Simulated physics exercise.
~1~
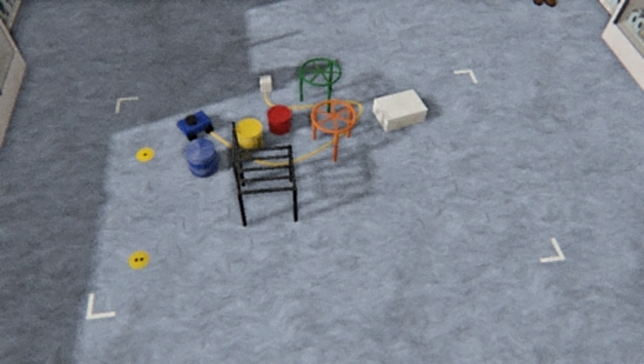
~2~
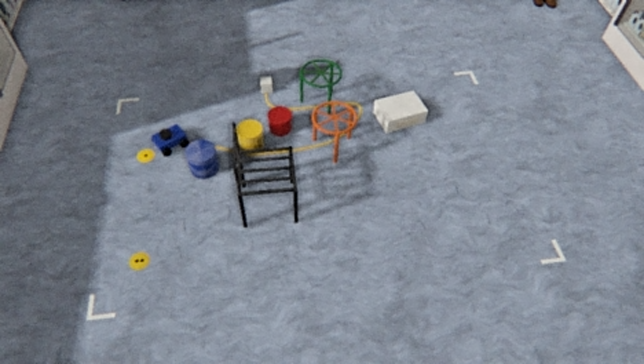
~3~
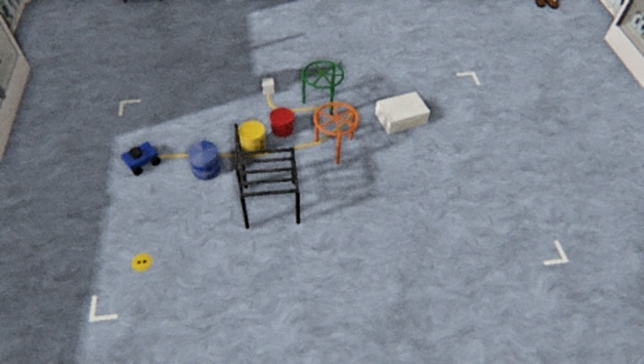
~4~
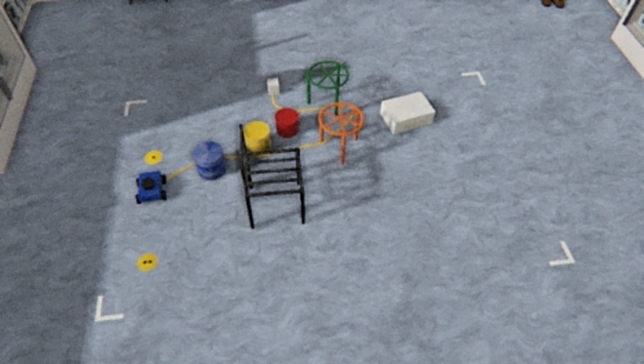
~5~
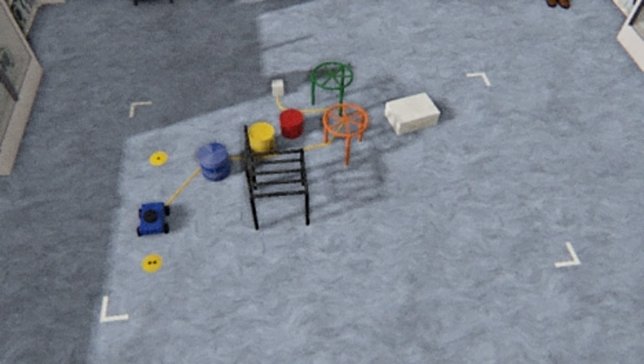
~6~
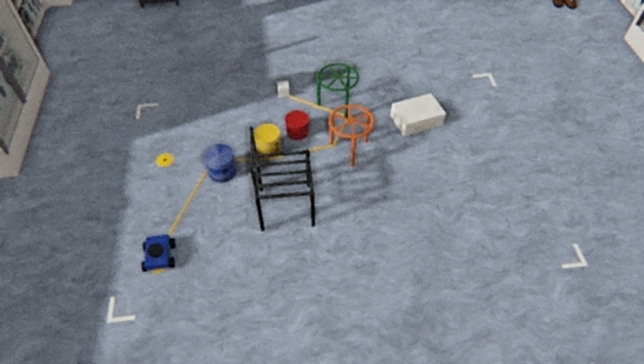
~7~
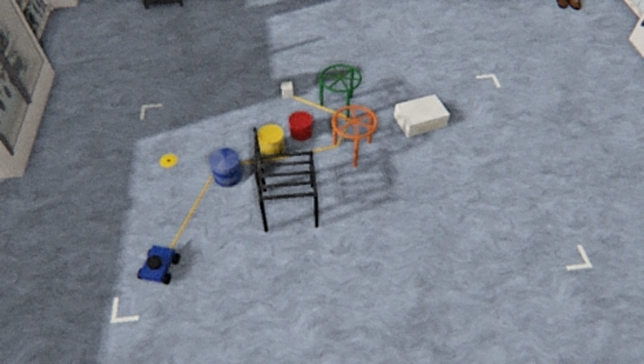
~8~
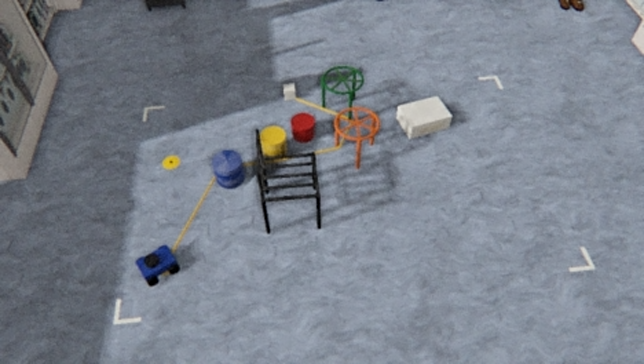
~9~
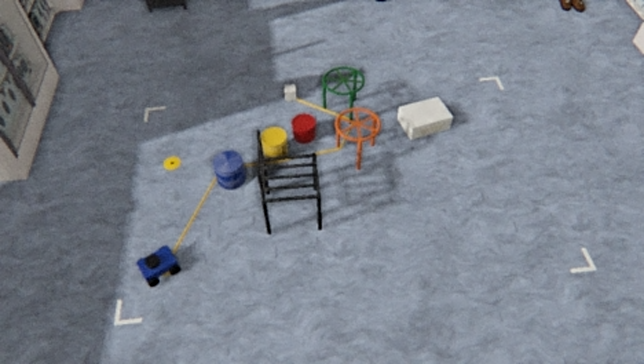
In the video, a small blue cart trailing a thin yellow lead rolls left past a blue tub to a yellow mark, then turns down to a second mark and stops near it, the lead bent around the tub, while the bins, stools, chair and white box stay standing.
